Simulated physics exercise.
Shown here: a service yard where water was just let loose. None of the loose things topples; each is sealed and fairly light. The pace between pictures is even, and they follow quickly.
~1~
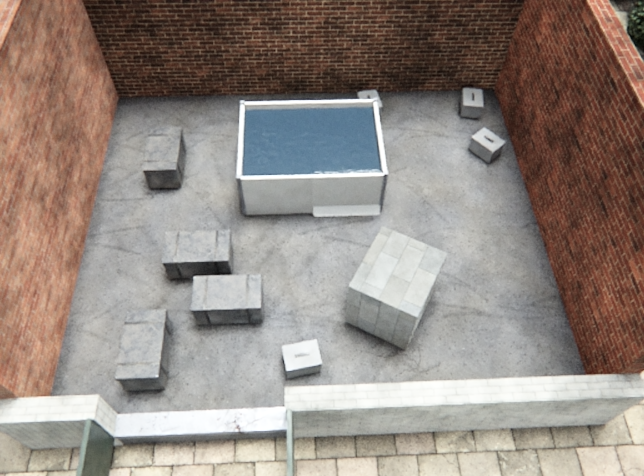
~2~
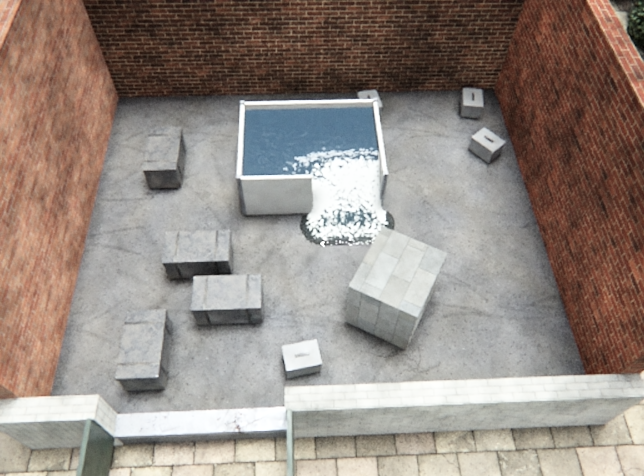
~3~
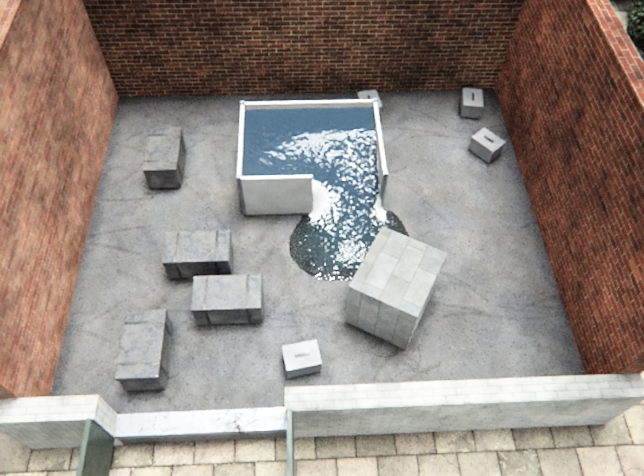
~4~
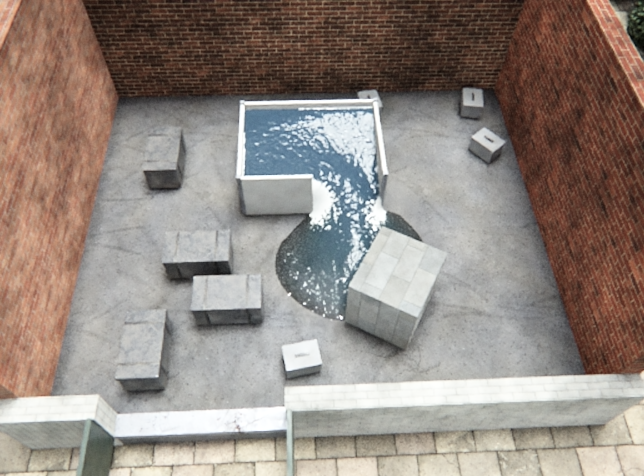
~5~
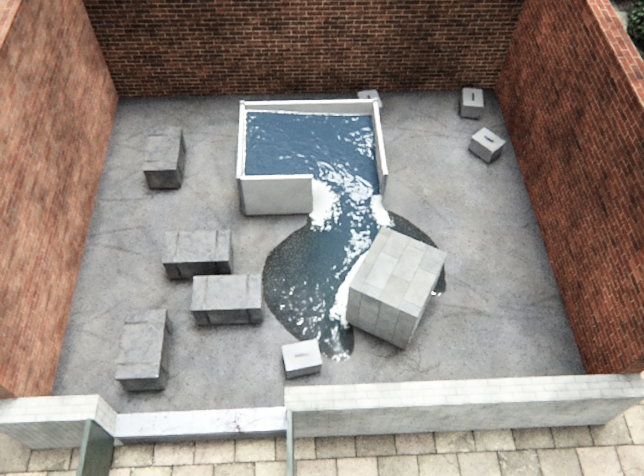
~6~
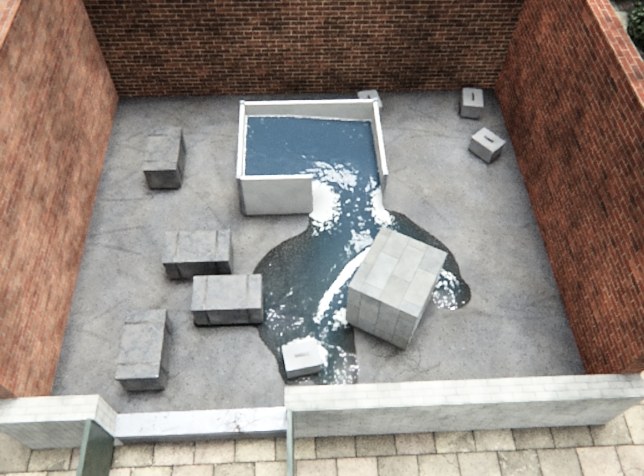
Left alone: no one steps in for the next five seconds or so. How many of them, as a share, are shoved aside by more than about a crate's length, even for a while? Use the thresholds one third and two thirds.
I'd put it under one third.
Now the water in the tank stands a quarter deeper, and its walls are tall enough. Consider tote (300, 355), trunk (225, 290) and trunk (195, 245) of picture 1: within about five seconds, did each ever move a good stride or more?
The first passed the mark, the next passed the mark, and the last stayed below the mark.
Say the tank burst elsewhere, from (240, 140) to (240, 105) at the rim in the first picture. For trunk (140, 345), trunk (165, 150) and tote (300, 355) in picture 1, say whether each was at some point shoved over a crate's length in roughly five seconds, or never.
Taking them in order, covered the distance, covered the distance, short of it.
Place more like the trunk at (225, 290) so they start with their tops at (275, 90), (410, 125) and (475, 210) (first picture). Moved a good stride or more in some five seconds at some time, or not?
Going by the order given: Stays in place, stays in place, stays in place.
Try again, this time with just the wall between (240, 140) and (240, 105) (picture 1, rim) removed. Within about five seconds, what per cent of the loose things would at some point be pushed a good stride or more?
Near 40 %.
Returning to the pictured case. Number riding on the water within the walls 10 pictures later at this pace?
Tally: 0.
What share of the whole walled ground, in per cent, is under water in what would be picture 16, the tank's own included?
45 %.
A moment on, 0 of 8 are well off their spots; 0 afloat.
Next, 1 of 8 are well off their spots; 0 afloat.
Later, 1 of 8 are well off their spots; 0 afloat.
In the end, 1 of 8 are well off their spots, and 1 have been at some point; 0 afloat.
